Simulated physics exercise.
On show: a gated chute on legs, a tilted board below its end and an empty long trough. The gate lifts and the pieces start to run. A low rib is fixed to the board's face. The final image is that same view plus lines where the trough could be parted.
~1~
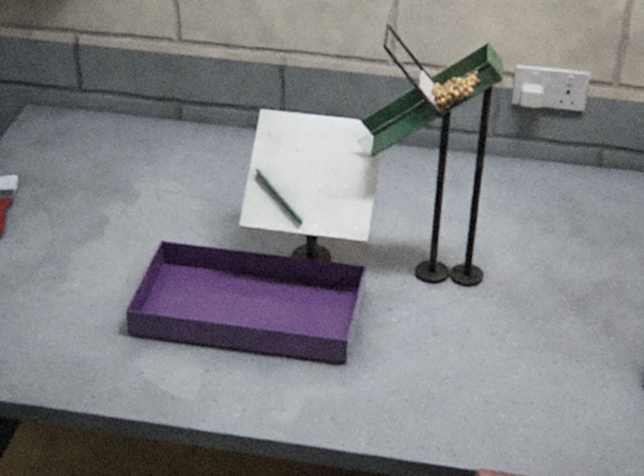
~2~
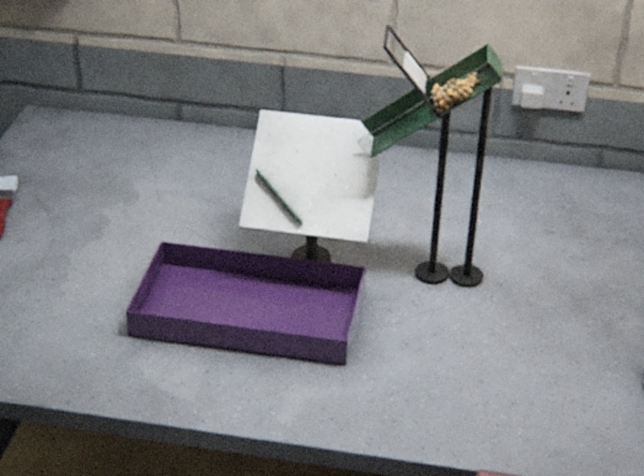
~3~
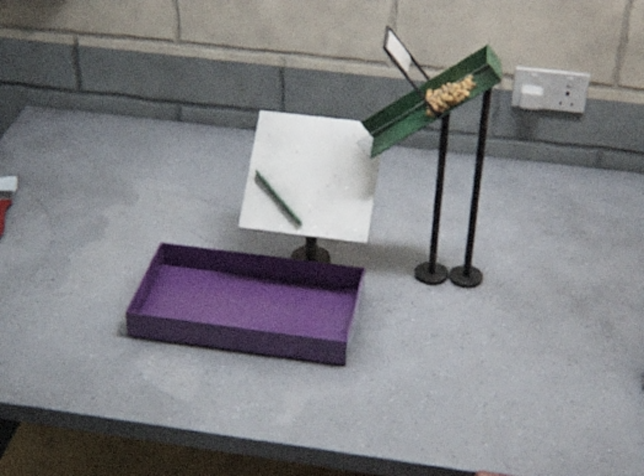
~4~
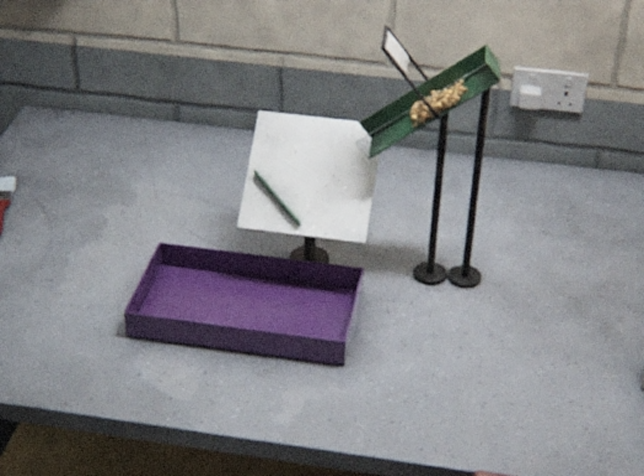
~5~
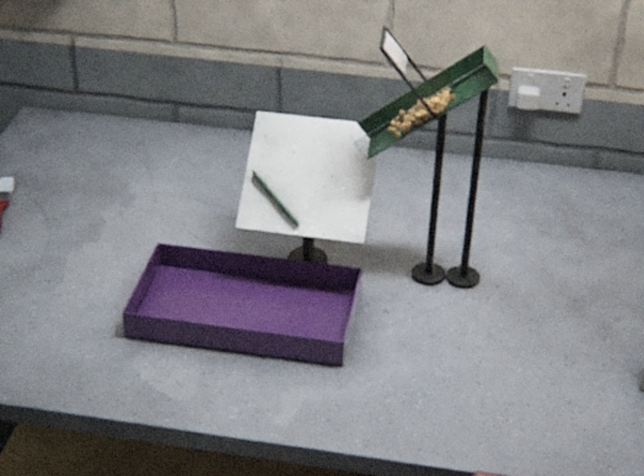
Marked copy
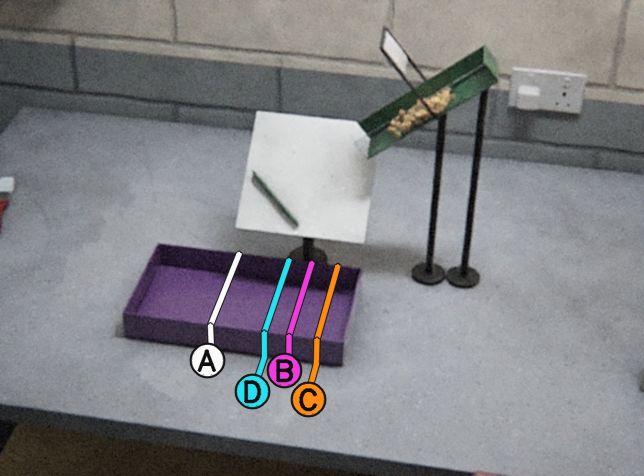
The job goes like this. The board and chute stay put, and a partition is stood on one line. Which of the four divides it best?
Choose B.
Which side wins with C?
Left.
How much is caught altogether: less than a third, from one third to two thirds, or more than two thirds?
It is more than two thirds.
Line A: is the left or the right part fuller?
The right side.
On the marked copy, line A crosses the front rim at (210, 324); line B crosses the front rim at (289, 335); line C crosses the front rim at (317, 338); line D crosses the front rim at (264, 331).
If A is chosen, of what is caught, not one piece on the left of the divider, every piece on the right.
If B is chosen, of what is caught, roughly two thirds on the left of the divider, roughly a third on the right.
If C is chosen, of what is caught, every piece on the left of the divider, not one piece on the right.
If D is chosen, of what is caught, about a tenth on the left of the divider, almost all on the right.
